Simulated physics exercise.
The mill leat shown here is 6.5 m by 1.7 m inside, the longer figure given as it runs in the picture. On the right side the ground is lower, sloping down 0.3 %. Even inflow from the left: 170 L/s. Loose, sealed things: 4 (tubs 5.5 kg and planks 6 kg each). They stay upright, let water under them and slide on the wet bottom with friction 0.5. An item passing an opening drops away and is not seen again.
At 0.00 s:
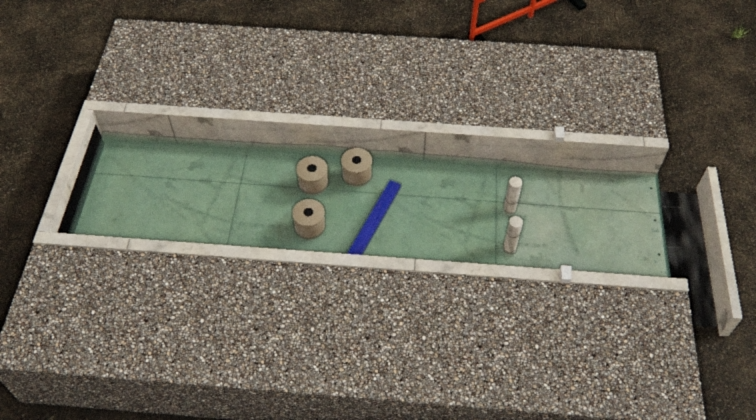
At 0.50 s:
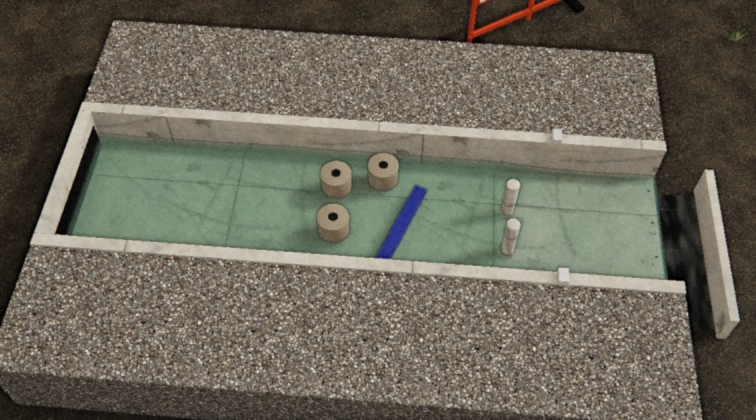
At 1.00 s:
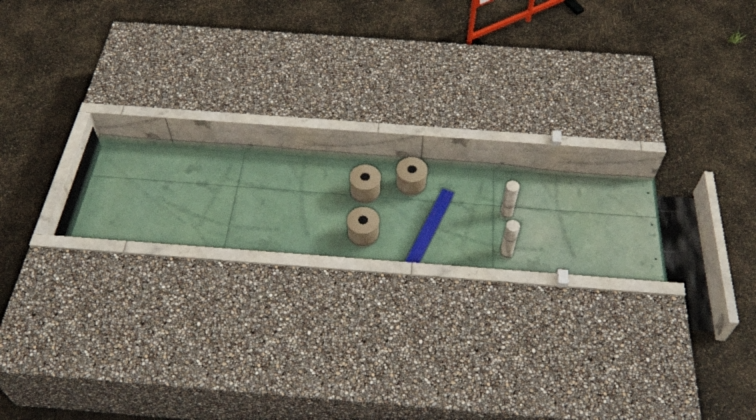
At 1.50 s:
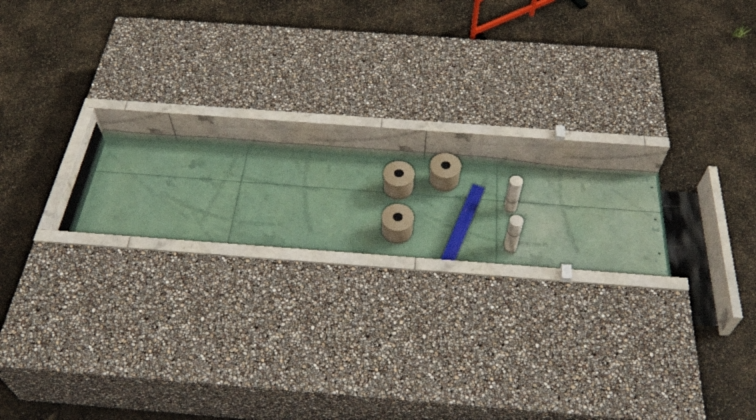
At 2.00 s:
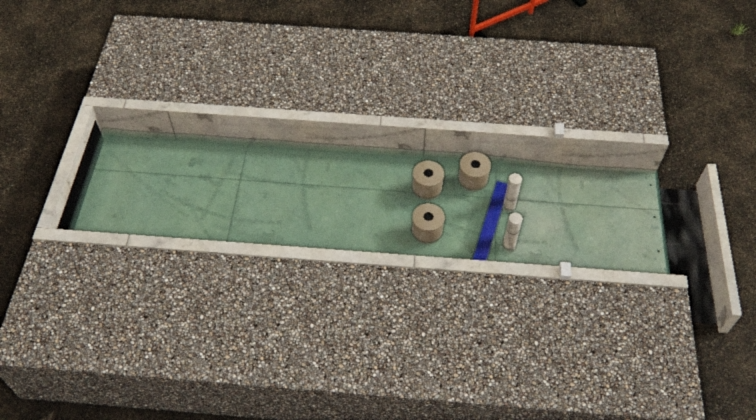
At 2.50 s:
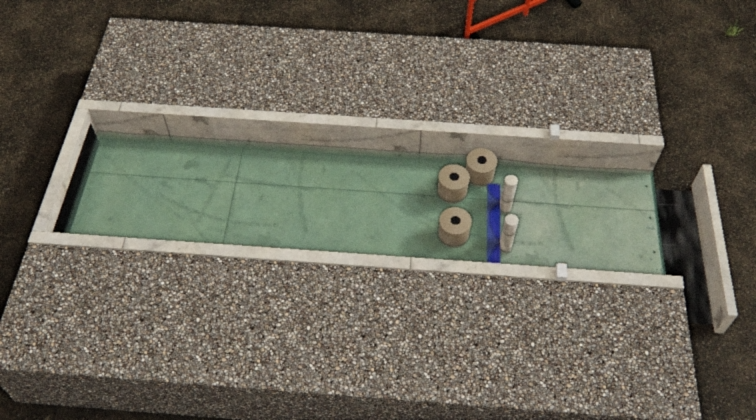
At first, three round tan tubs and a slanted blue plank float in the left and middle part of a shallow water channel, left of two pale upright posts. They all drift steadily right together, until the plank straightens against the posts and the tubs bunch up close behind it.
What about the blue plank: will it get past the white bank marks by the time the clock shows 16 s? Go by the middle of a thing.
Looks like it won't do it in time.
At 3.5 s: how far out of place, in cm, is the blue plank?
It has shifted about 140 cm.
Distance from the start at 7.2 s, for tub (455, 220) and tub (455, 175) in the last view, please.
The first is 200 cm off, the second is washed out.
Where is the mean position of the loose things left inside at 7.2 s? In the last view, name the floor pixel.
(481, 236).
After 3.5 s the blue plank is near (494, 228), 1.4 m from its start, afloat; 1 of 4 are over the mark; 4 afloat.
After 7.2 s the blue plank is near (494, 228), 1.4 m from its start, afloat; 2 of 4 are over the mark; 2 afloat.
After 12.0 s the blue plank is near (494, 228), 1.4 m from its start, afloat; 2 of 4 are over the mark; 2 afloat.
After 16.0 s the blue plank is near (494, 228), 1.4 m from its start, afloat; 2 of 4 are over the mark; 2 afloat.
